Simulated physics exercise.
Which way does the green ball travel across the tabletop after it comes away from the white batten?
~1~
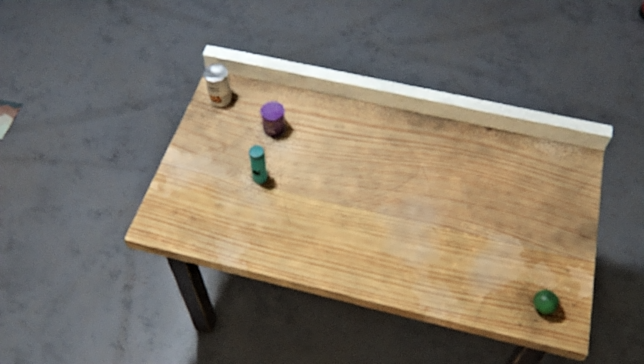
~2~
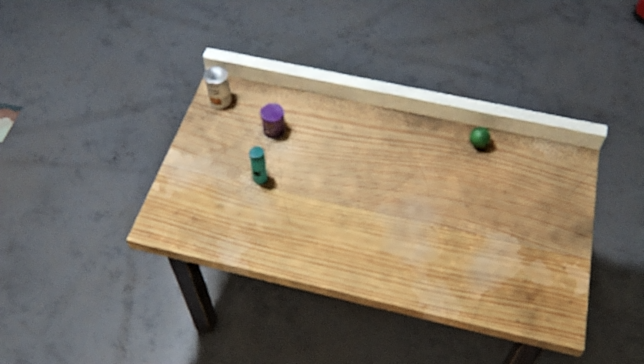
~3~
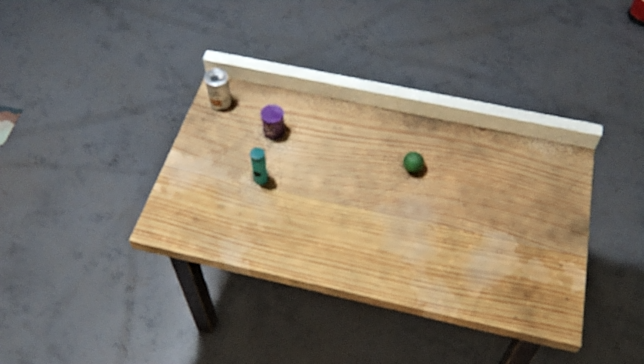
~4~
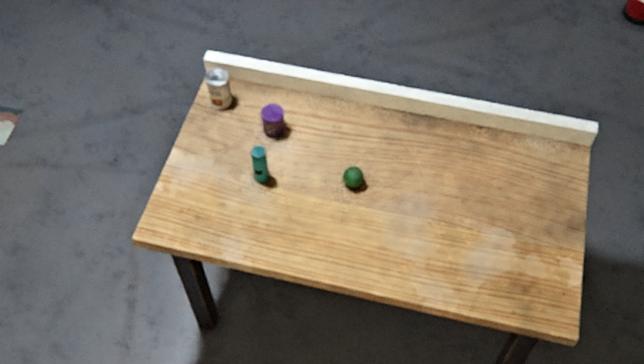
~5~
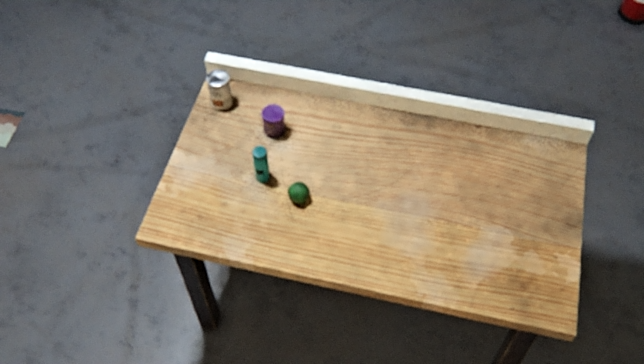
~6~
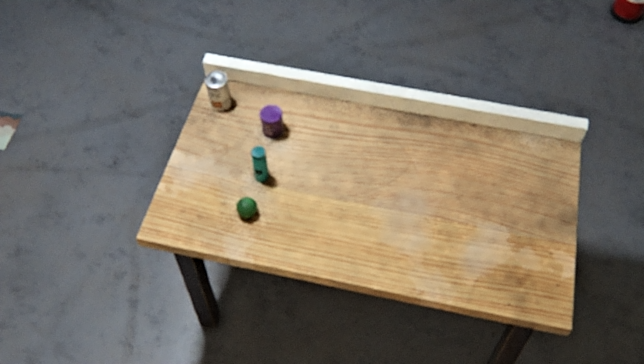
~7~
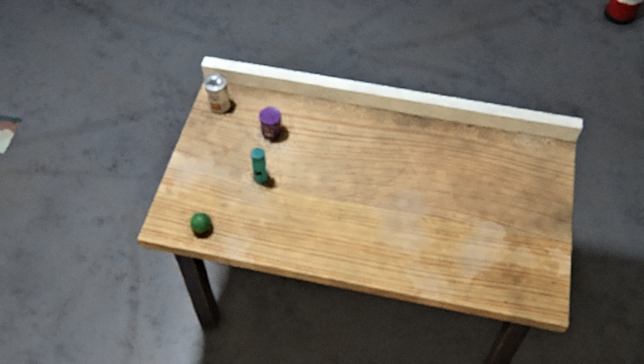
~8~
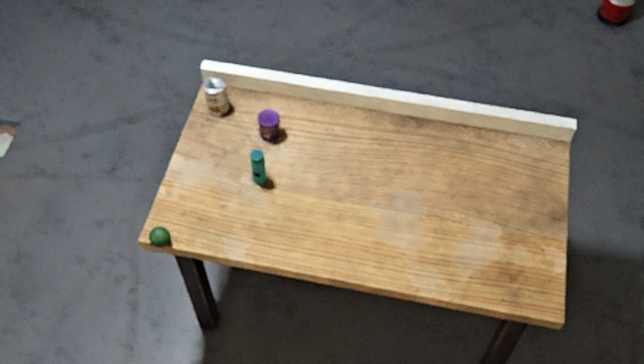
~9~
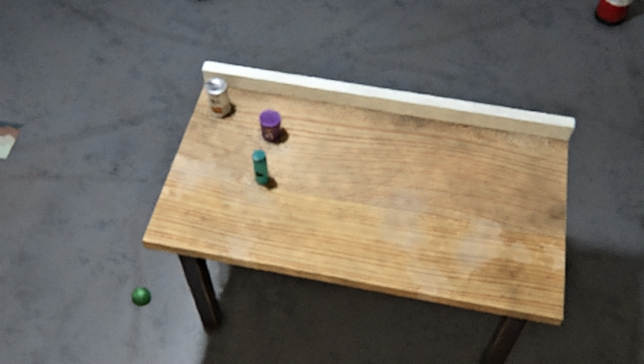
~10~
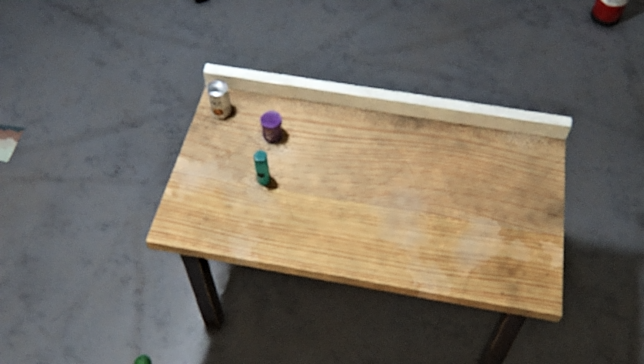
The green ball moves to the left, drifting toward the near edge of the table as it goes.
